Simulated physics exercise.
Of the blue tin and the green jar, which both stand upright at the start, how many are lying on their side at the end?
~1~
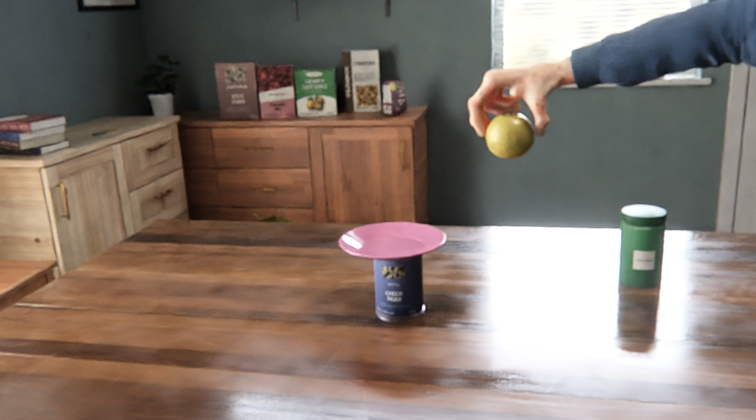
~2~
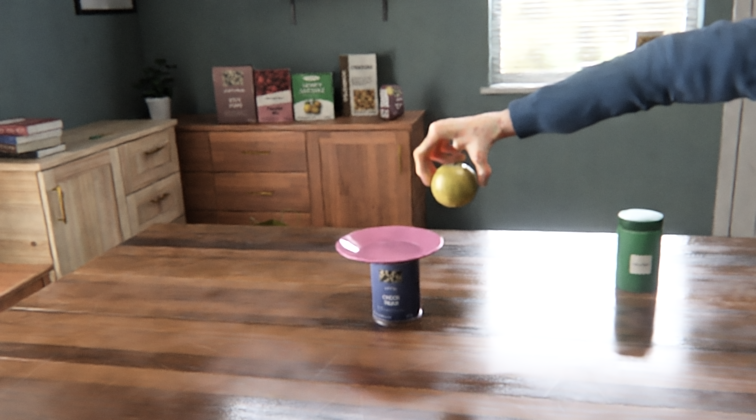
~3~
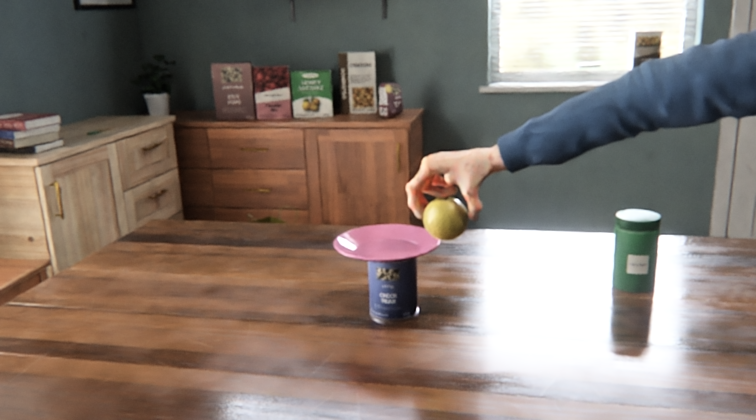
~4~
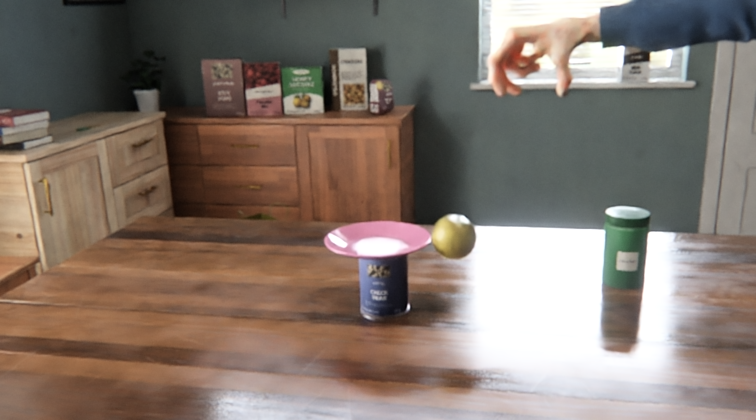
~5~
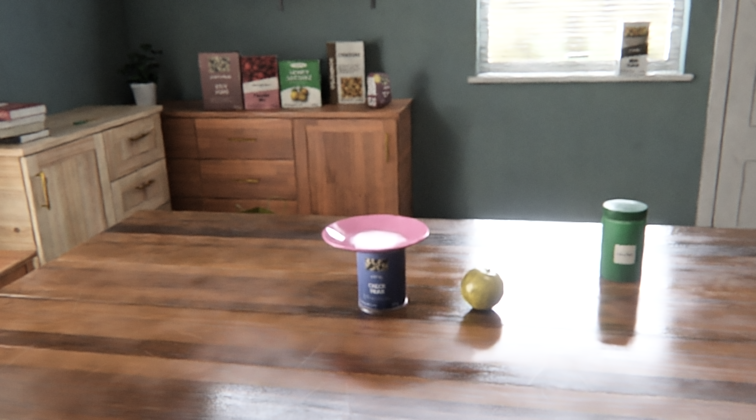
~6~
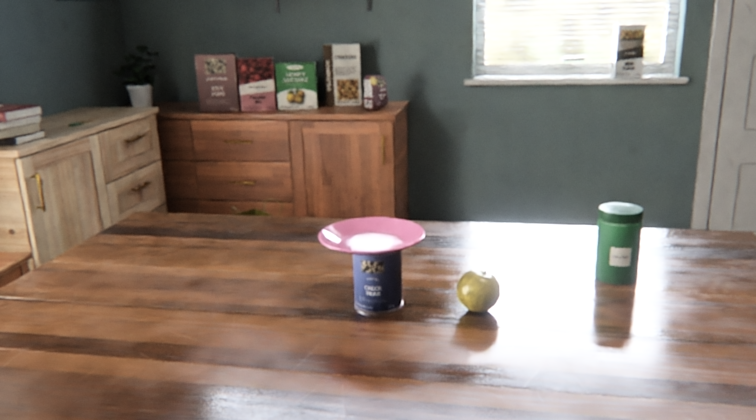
None of them are; the blue tin and the green jar are both still standing upright at the end.
